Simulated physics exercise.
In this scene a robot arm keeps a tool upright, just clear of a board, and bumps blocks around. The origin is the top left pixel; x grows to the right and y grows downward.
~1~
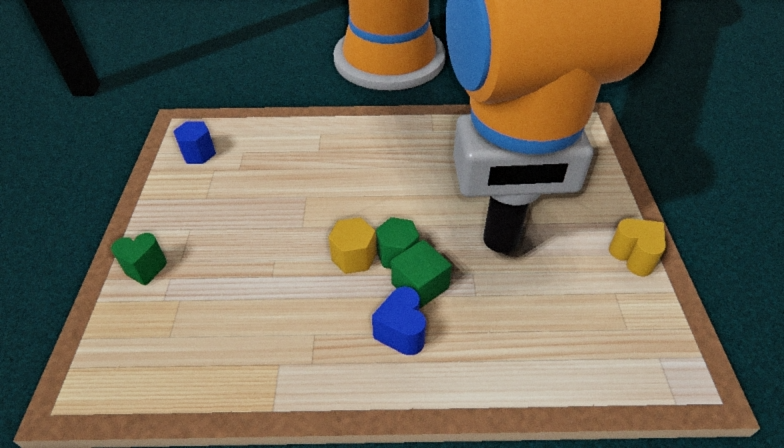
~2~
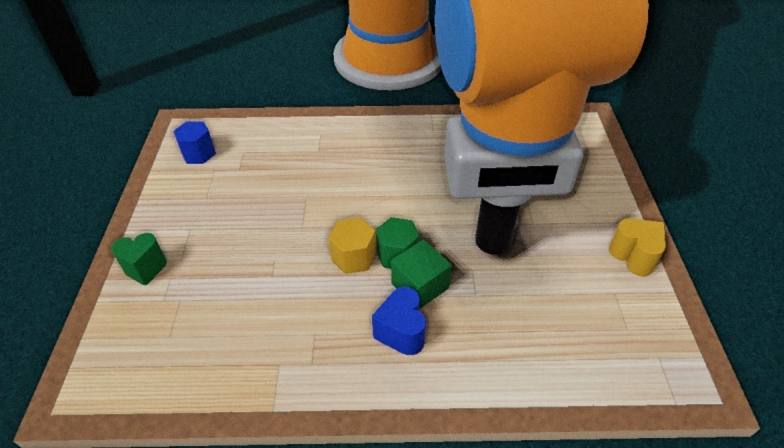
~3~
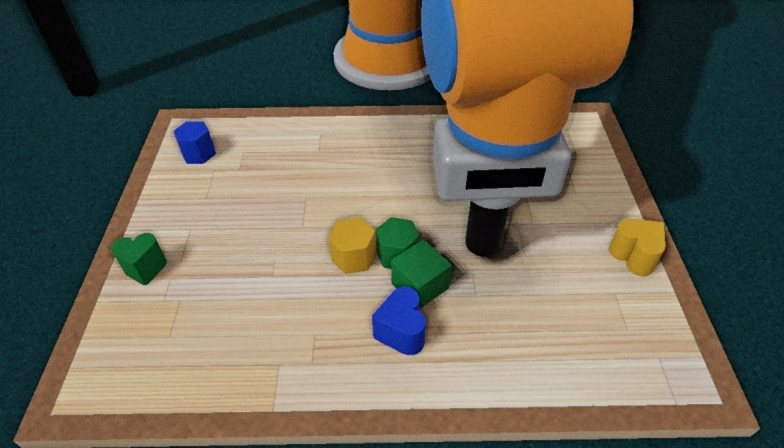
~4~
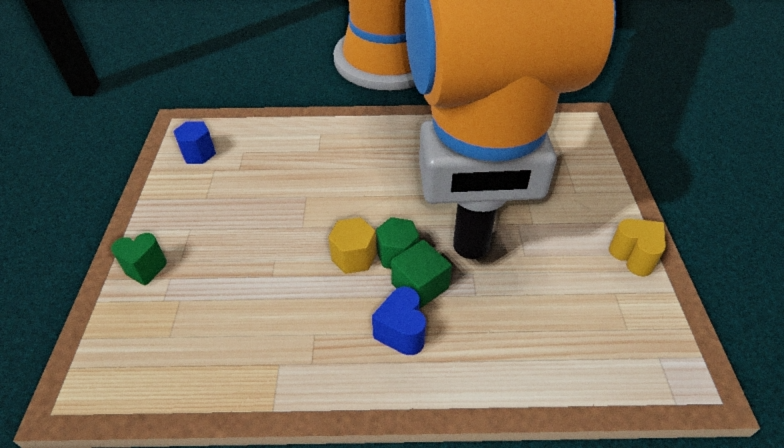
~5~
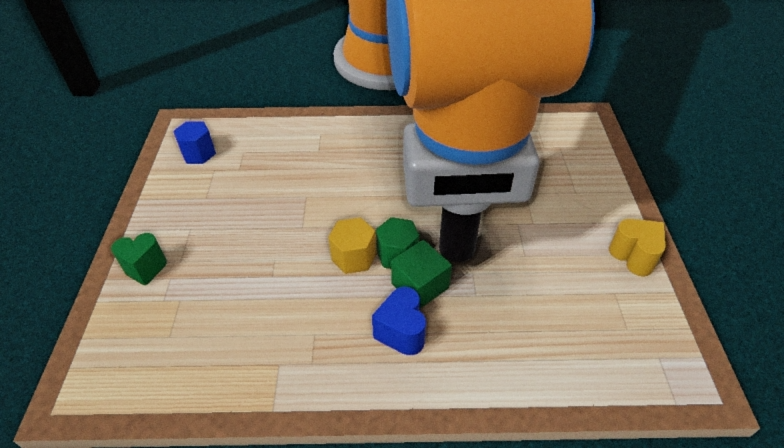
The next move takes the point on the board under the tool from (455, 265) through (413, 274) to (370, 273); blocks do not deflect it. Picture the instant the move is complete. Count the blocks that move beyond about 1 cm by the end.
3 or more.
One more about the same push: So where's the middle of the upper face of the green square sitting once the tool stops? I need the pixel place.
When the path ends, it will be at (368, 284).
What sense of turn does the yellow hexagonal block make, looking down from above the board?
From above, the yellow hexagonal block will be seen to turn anti-clockwise.
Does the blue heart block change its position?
It seems so.
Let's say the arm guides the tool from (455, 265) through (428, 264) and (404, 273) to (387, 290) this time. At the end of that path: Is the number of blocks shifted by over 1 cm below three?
I believe not.
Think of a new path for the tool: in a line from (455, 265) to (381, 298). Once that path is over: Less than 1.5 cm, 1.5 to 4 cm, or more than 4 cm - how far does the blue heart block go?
Moves 1.5 to 4 cm.
The first path, step by step. Halfway along, tool (413, 258); yellow hexagonal block (342, 230), turned 20° anticlockwise; green hexagonal block (385, 229), turned 35° clockwise; blue heart block (390, 327), turned 25° anticlockwise; green square (387, 277), turned 15° anticlockwise.
At the end, tool (369, 257); yellow hexagonal block (330, 225), turned 45° anticlockwise; green hexagonal block (372, 221), turned 60° clockwise; blue heart block (388, 330), turned 30° anticlockwise; green square (368, 284), turned 45° anticlockwise.
